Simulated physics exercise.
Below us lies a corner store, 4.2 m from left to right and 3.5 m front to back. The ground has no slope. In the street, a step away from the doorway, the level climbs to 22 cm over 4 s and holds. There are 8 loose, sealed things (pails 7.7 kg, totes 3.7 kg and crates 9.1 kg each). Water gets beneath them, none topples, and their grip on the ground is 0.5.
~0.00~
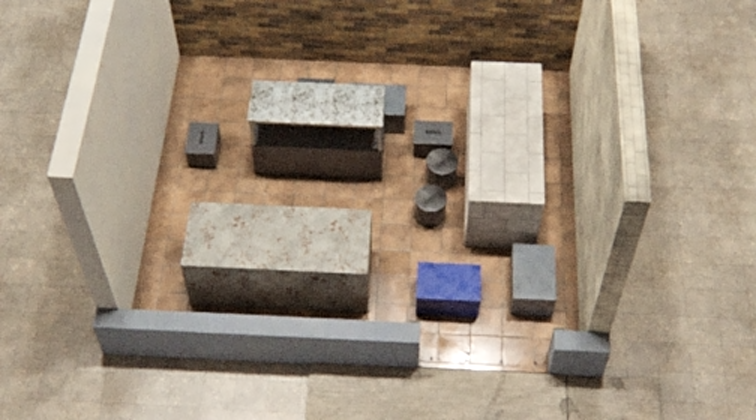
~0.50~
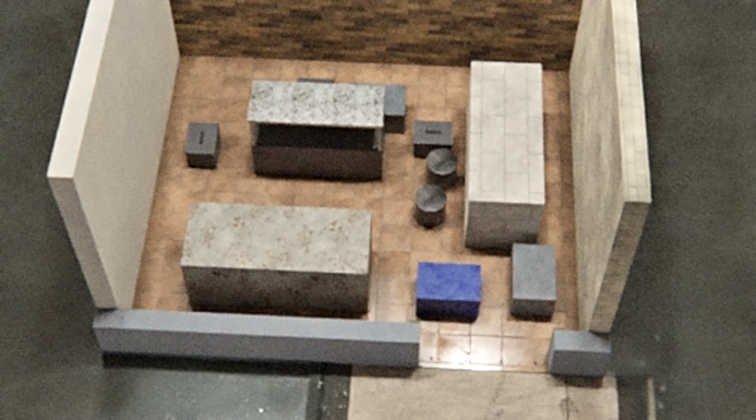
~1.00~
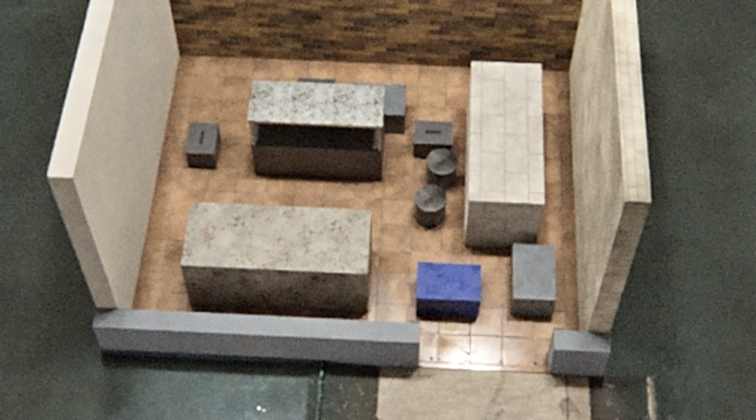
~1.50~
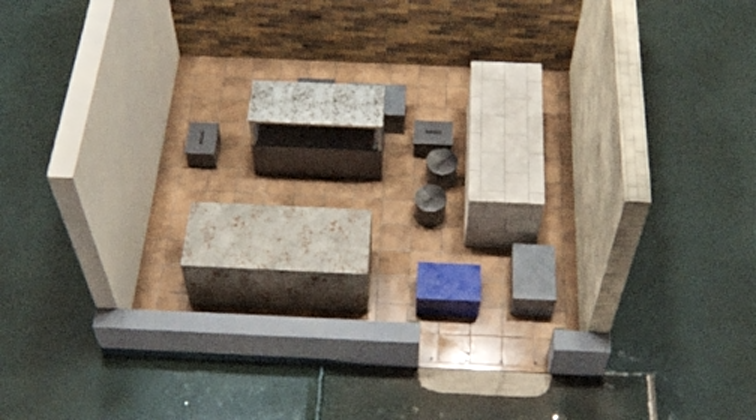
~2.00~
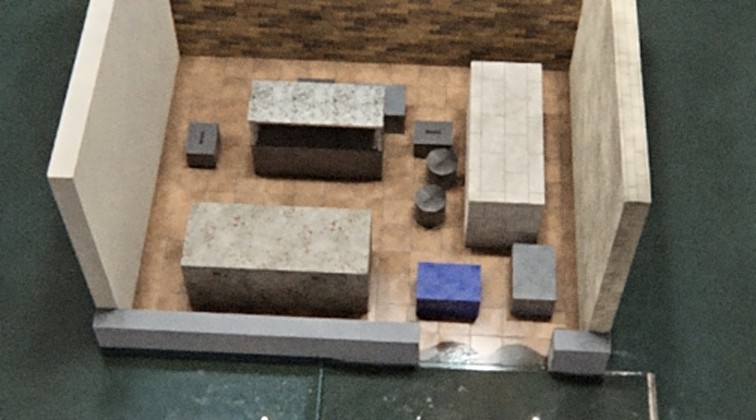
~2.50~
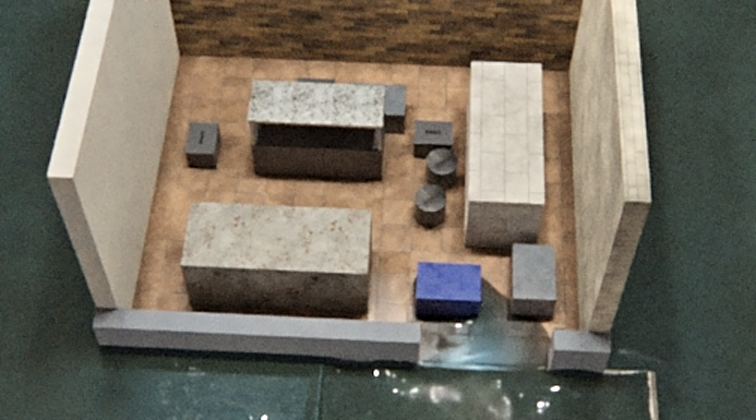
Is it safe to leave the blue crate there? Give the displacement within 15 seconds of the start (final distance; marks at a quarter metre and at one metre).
Blue crate gets carried off.
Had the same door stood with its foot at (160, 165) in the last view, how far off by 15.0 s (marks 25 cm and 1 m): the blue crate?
Then the blue crate is nudged along.
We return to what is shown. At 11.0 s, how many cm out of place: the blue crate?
Roughly 250 cm by then.
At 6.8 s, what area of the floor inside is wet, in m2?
Some 9.5 m2.
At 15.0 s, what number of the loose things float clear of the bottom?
I count 8.
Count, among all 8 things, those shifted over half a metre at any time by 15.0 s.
I count 6.
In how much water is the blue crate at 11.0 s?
Roughly 13 cm.
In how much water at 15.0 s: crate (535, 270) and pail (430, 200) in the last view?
About 17 and 16 cm.
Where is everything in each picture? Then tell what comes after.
The blue crate at (449, 281), on the bottom; 0.0 m2 under water; 0 of 8 have shifted, in the first frame.
The blue crate at (449, 281), on the bottom; water covers 0.0 m2; 0 of 8 have shifted, in the second frame.
The blue crate at (449, 281), on the bottom; water covers 0.0 m2; 0 of 8 have shifted, in the third frame.
The blue crate at (449, 281) rests on the ground; water covers 0.0 m2; 0 of 8 have shifted, in the fourth frame.
The blue crate at (449, 281), on the bottom; water covers 0.0 m2; 0 of 8 have shifted, in the fifth frame.
The blue crate at (449, 281), on the bottom; 0.5 m2 under water; 0 of 8 have shifted, in the sixth frame.
After 3.5 s the blue crate is near (432, 240), 0.5 m from its start, aground; 0 afloat.
After 6.8 s the blue crate is near (209, 202), 2.5 m from its start, afloat; 3 afloat.
After 11.0 s the blue crate is near (162, 282), 2.7 m from its start, afloat; 7 afloat.
After 15.0 s the blue crate is near (164, 270), 2.7 m from its start, afloat; 8 afloat.
